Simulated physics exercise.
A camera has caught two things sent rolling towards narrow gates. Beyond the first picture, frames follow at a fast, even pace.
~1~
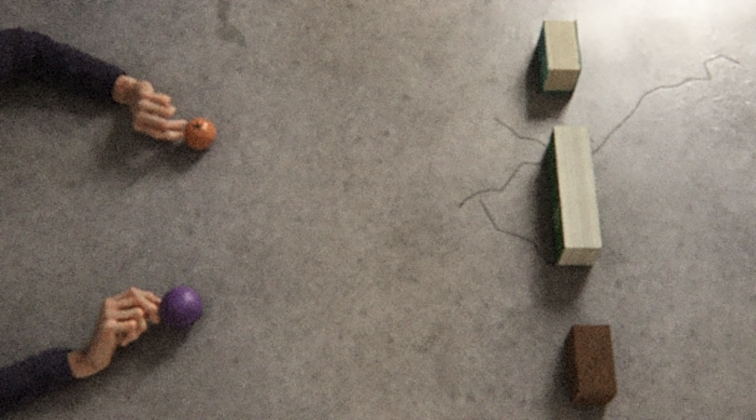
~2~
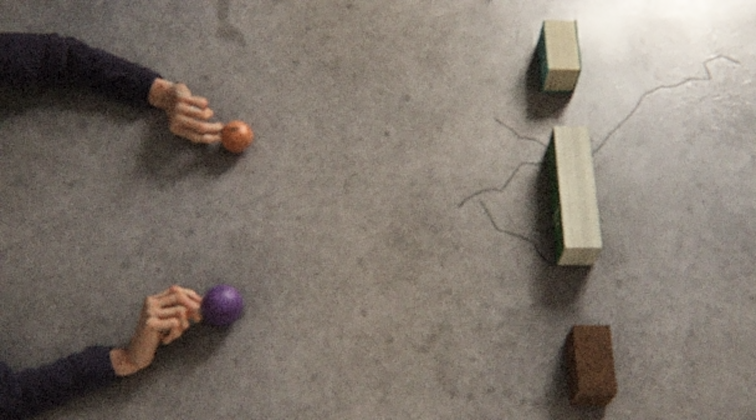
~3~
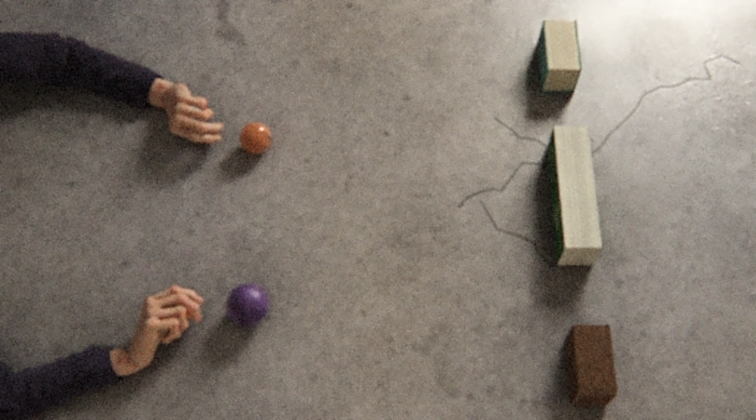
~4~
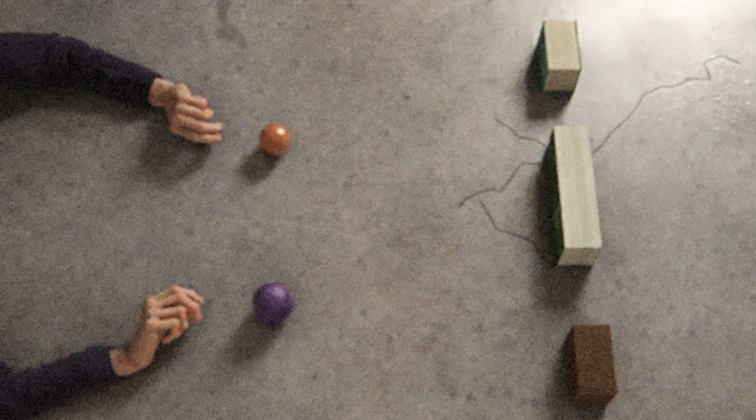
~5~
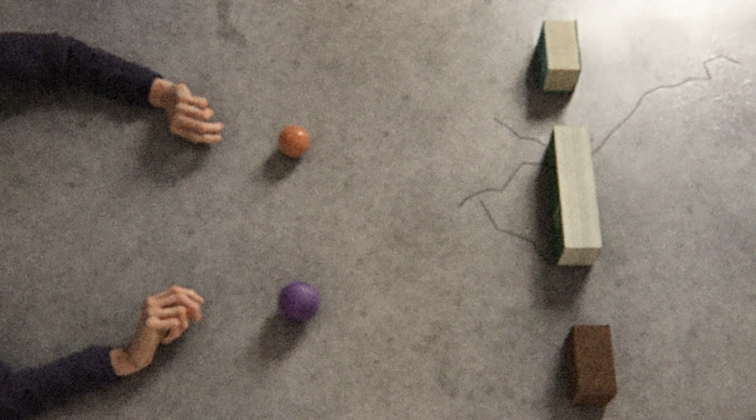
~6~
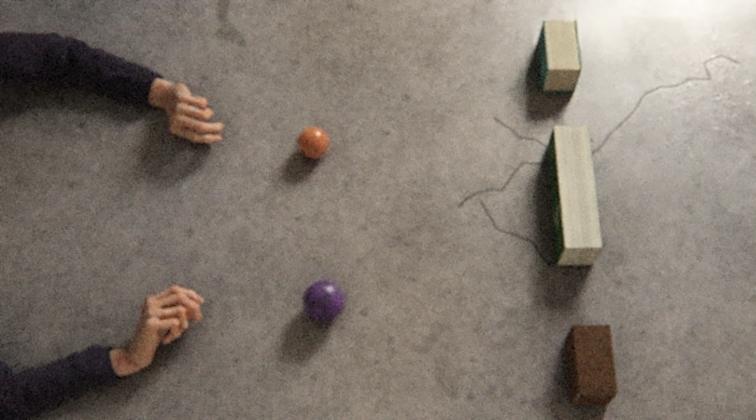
Two hands releasing a purple ball and a small orange tomato, which roll rightwards across a grey floor towards spaced blocks.
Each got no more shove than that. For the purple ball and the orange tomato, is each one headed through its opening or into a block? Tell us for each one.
The purple ball goes through, the orange tomato runs into a block.
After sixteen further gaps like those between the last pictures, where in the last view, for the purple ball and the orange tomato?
Around (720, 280), and around (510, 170).
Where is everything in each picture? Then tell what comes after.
In the first frame, purple ball (181, 307) under the hand; orange tomato (200, 134) under the hand; brown brick (590, 365).
In the second frame, purple ball (222, 306); orange tomato (237, 137).
In the third frame, purple ball (248, 304); orange tomato (256, 138).
In the fourth frame, purple ball (273, 303); orange tomato (275, 140).
In the fifth frame, purple ball (299, 302); orange tomato (294, 141).
In the sixth frame, purple ball (324, 301); orange tomato (313, 143); green book (573, 195).
Then, 0.54 s later than the last frame, purple ball heading on near (659, 285); orange tomato coming back near (523, 163).
When it is over, the purple ball rolls through; the orange tomato bounces off.
